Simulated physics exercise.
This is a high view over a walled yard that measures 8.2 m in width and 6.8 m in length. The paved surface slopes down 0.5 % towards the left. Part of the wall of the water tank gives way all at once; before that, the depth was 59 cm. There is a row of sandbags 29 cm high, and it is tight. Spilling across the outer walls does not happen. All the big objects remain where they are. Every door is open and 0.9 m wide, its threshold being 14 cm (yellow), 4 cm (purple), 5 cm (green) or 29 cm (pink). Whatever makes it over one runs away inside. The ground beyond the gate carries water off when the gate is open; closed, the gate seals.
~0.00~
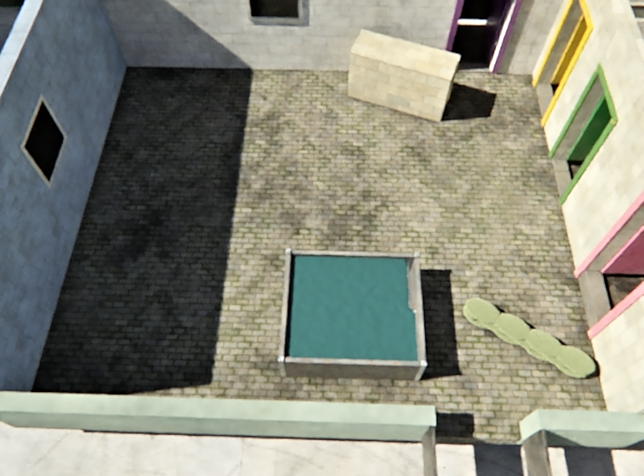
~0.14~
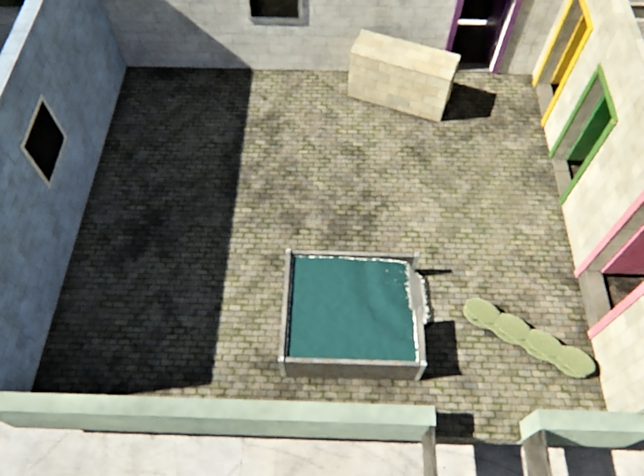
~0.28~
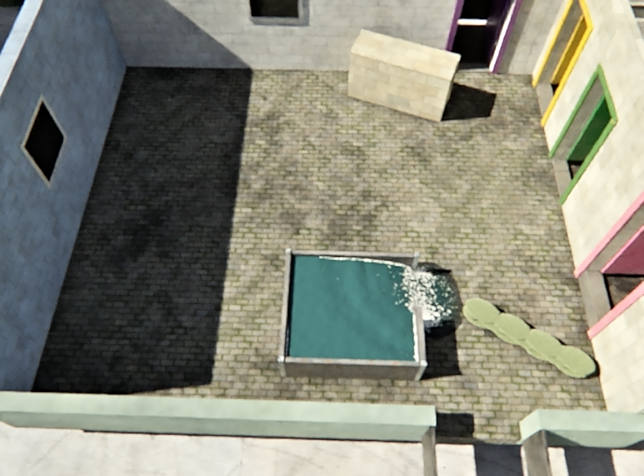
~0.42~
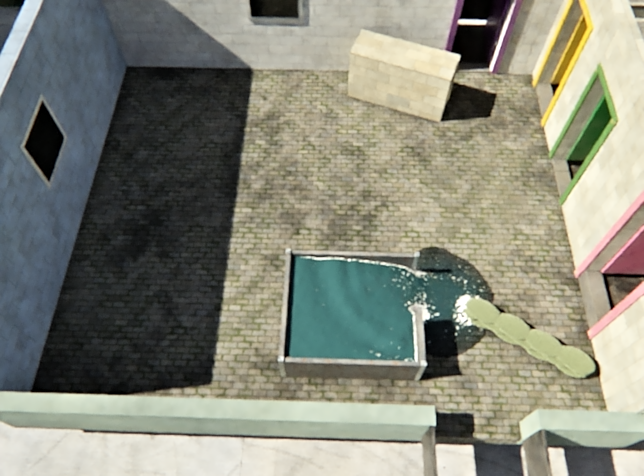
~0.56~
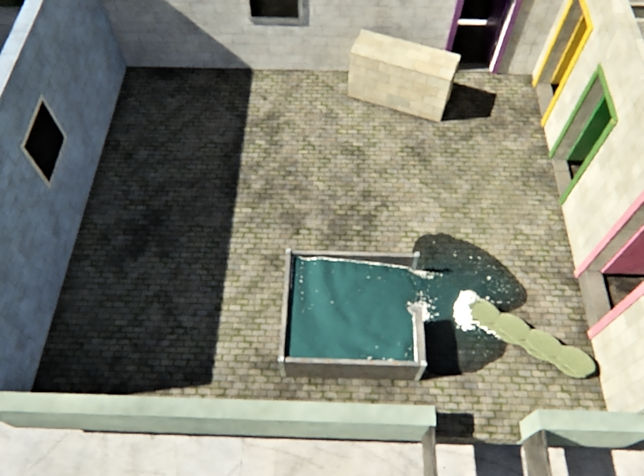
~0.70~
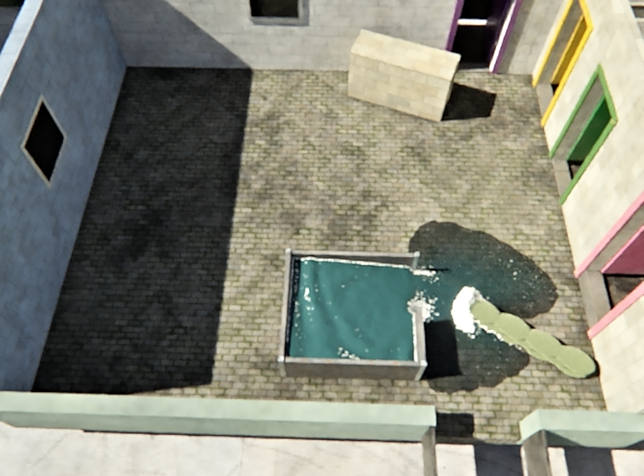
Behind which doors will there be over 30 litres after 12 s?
The yellow door lets in less than the cap. The purple door lets in more than the cap. The green door lets in more than the cap. The pink door lets in less than the cap.
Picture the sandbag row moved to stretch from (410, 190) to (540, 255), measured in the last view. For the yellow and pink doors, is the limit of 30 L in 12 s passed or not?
So the yellow door comes out low enough while the pink door comes out low enough.
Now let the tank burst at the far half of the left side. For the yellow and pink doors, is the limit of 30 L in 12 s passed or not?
Yellow stays inside, pink stays inside, judged against that limit.
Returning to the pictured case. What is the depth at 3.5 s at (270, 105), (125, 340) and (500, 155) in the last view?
0, 0, 5 cm.
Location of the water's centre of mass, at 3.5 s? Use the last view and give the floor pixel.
About (449, 276).
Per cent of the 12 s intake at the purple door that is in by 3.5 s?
Some 0 in a hundred.
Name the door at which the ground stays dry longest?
Looks like the purple door.
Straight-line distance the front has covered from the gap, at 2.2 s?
Distance: Approx. 4.8 m.
After 1.4 s water covers 15 % of the floor and is deepest (32 cm) near (465, 301); yellow door not reached, purple door not reached, green door not reached, pink door 11 cm at the sill, 0 L in.
After 2.2 s water covers 20 % of the floor and is deepest (27 cm) near (454, 311); yellow door 1 cm at the sill, 0 L in, purple door not reached, green door 13 cm at the sill, 7 L in, pink door 15 cm at the sill, 0 L in.
After 3.5 s water covers 25 % of the floor and is deepest (21 cm) near (454, 311); yellow door 6 cm at the sill, 0 L in, purple door 8 cm at the sill, 0 L in, green door 9 cm at the sill, 33 L in, pink door 10 cm at the sill, 0 L in.
After 7.0 s water covers 35 % of the floor and is deepest (18 cm) near (377, 75); yellow door 8 cm at the sill, 0 L in, purple door 11 cm at the sill, 78 L in, green door 6 cm at the sill, 52 L in, pink door 6 cm at the sill, 0 L in.
After 12.0 s water covers 50 % of the floor and is deepest (8 cm) near (396, 82); yellow door 6 cm at the sill, 0 L in, purple door 7 cm at the sill, 184 L in, green door 6 cm at the sill, 56 L in, pink door 3 cm at the sill, 0 L in.
